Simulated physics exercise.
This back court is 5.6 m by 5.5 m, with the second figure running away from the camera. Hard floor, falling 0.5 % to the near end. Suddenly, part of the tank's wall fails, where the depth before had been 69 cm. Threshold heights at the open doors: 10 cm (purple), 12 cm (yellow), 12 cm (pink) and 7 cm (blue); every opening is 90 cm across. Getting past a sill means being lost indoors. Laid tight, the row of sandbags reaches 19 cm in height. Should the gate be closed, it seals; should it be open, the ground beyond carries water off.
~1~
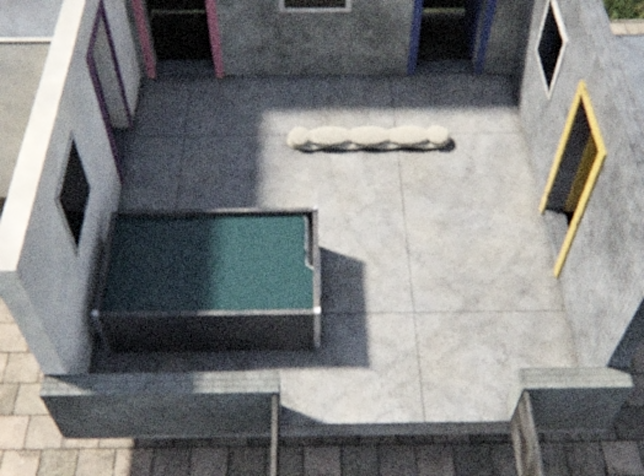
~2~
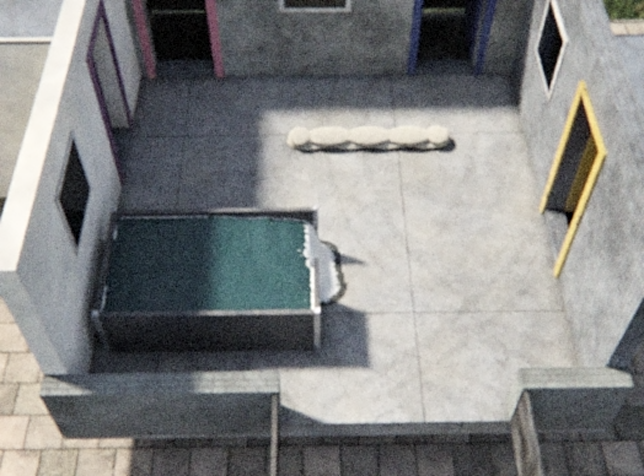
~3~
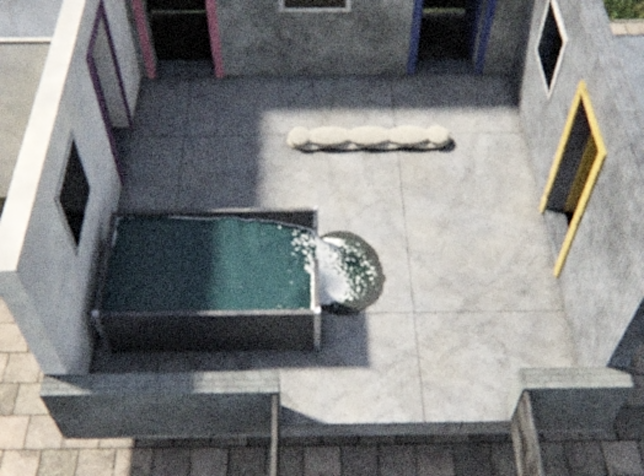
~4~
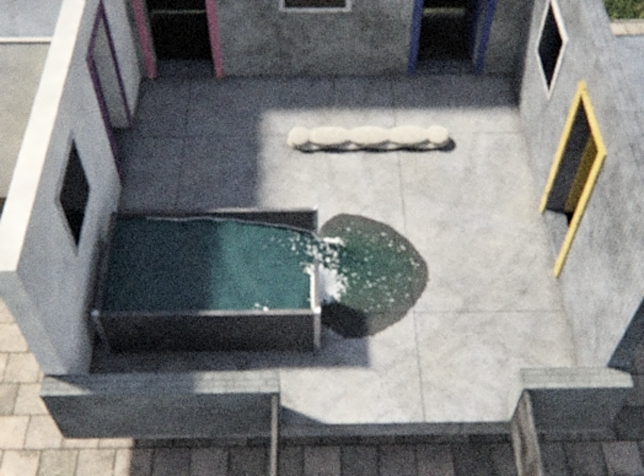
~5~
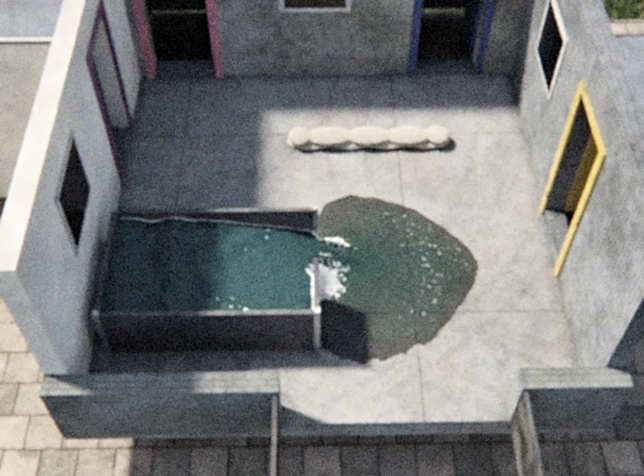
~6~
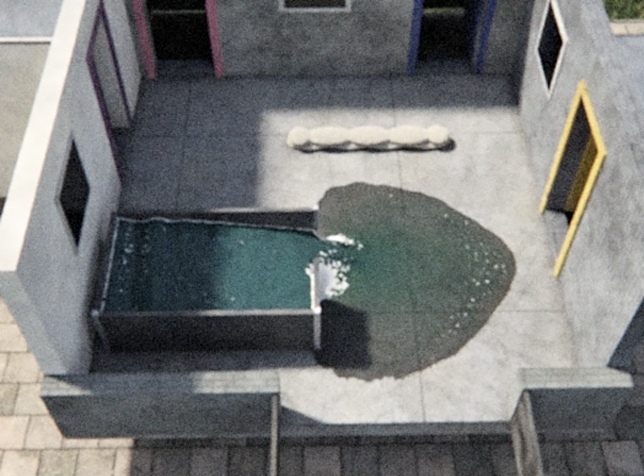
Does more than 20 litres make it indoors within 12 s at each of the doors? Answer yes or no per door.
Purple door, no; yellow door, yes; pink door, no; blue door, yes.
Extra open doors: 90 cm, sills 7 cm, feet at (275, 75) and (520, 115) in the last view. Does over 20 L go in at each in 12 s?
Well, the first is shy of the mark and the second is beyond the mark.
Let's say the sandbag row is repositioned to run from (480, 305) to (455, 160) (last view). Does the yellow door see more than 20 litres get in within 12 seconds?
Measured against that limit, the yellow door comes out short of it.
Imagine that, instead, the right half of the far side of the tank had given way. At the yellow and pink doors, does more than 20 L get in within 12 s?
Compared with that limit, yellow falls short while pink goes higher.
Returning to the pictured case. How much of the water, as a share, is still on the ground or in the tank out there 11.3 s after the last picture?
Some 74 per cent remains.
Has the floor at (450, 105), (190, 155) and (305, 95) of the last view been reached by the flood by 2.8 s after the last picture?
Well, the first is drenched, the next untouched by it, the last untouched by it.
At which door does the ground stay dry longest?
I'd say the purple one.
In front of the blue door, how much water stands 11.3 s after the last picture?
Some 5.5 centimetres of depth.
Then, 0.7 s after the last picture water covers 35 % of the floor and is deepest (36 cm) near (325, 271); purple door not reached, yellow door 8 cm at the sill, 9 L in, pink door not reached, blue door not reached.
Then, 1.5 s after the last picture water covers 40 % of the floor and is deepest (32 cm) near (586, 399); purple door not reached, yellow door 24 cm at the sill, 50 L in, pink door not reached, blue door not reached.
Then, 2.8 s after the last picture water covers 50 % of the floor and is deepest (21 cm) near (325, 271); purple door not reached, yellow door 18 cm at the sill, 101 L in, pink door not reached, blue door 12 cm at the sill, 5 L in.
Then, 6.3 s after the last picture water covers 85 % of the floor and is deepest (13 cm) near (513, 83); purple door 6 cm at the sill, 0 L in, yellow door 10 cm at the sill, 121 L in, pink door 2 cm at the sill, 0 L in, blue door 11 cm at the sill, 46 L in.
Then, 11.3 s after the last picture water covers 95 % of the floor and is deepest (10 cm) near (113, 239); purple door 6 cm at the sill, 0 L in, yellow door 7 cm at the sill, 121 L in, pink door 7 cm at the sill, 0 L in, blue door 6 cm at the sill, 56 L in.
